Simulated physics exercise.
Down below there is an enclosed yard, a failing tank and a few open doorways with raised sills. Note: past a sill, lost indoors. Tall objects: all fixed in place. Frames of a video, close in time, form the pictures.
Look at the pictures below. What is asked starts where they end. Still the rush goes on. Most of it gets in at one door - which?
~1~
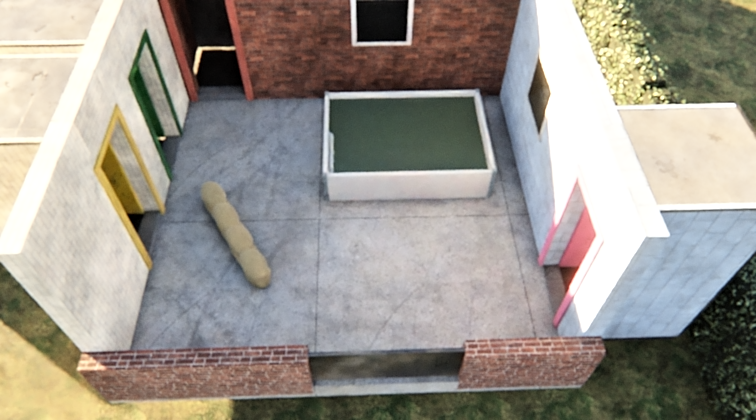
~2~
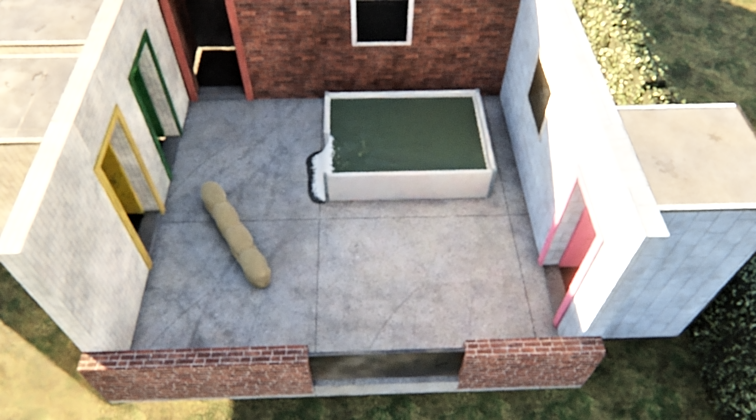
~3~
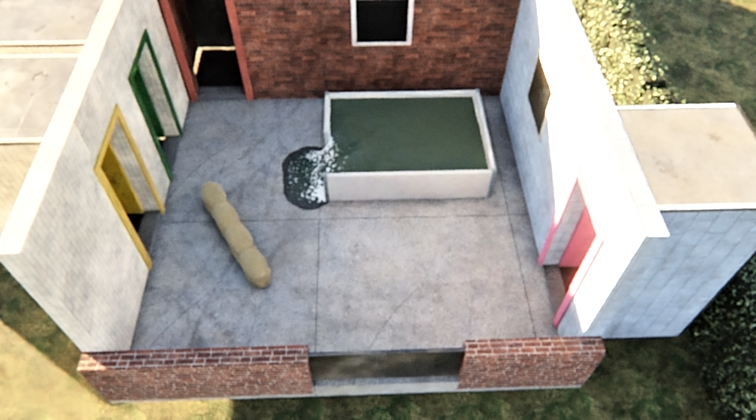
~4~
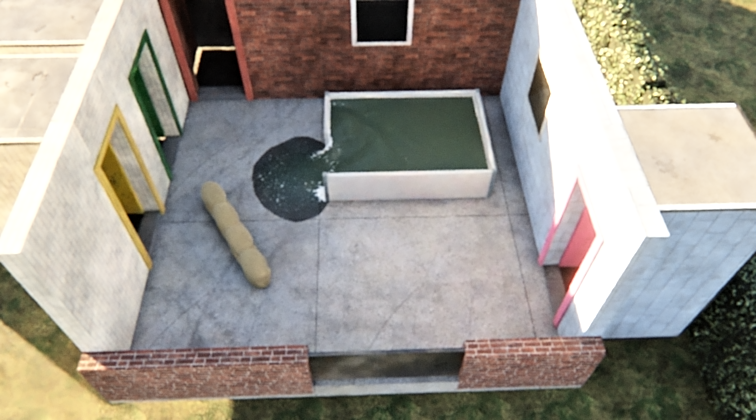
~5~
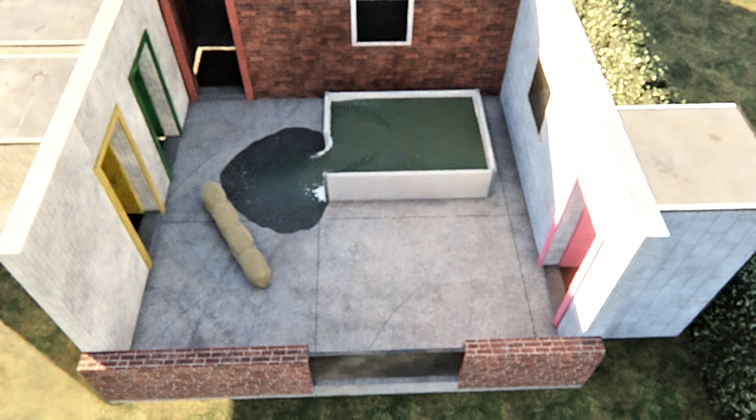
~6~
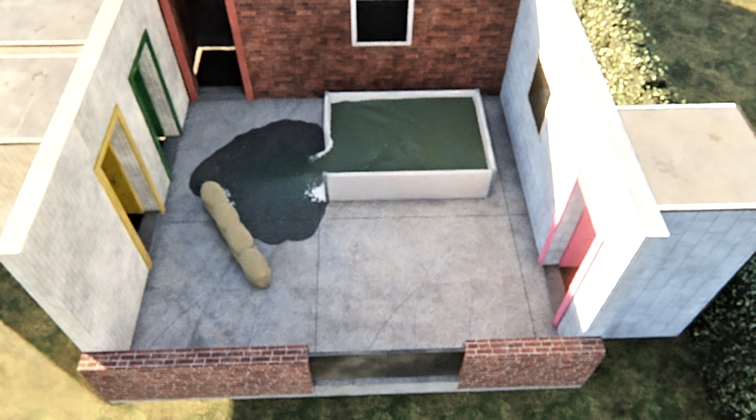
The green door takes the most.
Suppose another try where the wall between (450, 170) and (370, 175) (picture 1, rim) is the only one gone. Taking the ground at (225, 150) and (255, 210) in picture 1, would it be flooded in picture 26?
Well, the first point ends up unwetted, and the second one ends up unwetted.
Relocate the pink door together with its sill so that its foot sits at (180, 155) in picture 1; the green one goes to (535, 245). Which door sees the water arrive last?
I'd pick the one in green.
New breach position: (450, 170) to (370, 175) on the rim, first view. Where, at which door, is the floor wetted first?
Answer: The door marked pink.
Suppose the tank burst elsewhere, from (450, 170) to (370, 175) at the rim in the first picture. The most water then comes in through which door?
The pink door.
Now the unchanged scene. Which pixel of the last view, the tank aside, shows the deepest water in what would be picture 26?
Somewhere close to (189, 103).
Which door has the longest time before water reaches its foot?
The final one is the pink door.
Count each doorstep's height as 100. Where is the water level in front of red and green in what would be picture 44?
Readings, in sequence: 110 percent and 290 percent.
A moment on, water covers 20 % of the floor; pink door not reached, green door a trickle in, yellow door not reached, red door not reached.
Next, water covers 30 % of the floor; pink door not reached, green door a lot in, yellow door wet at the sill, nothing in, red door wet at the sill, nothing in.
Then, water covers 55 % of the floor; pink door not reached, green door a lot in, yellow door wet at the sill, nothing in, red door a trickle in.
Later, water covers 75 % of the floor; pink door a trickle in, green door a lot in, yellow door wet at the sill, nothing in, red door some in.
In the end, water covers 90 % of the floor; pink door some in, green door a lot in, yellow door wet at the sill, nothing in, red door some in; the green door has let in the most.
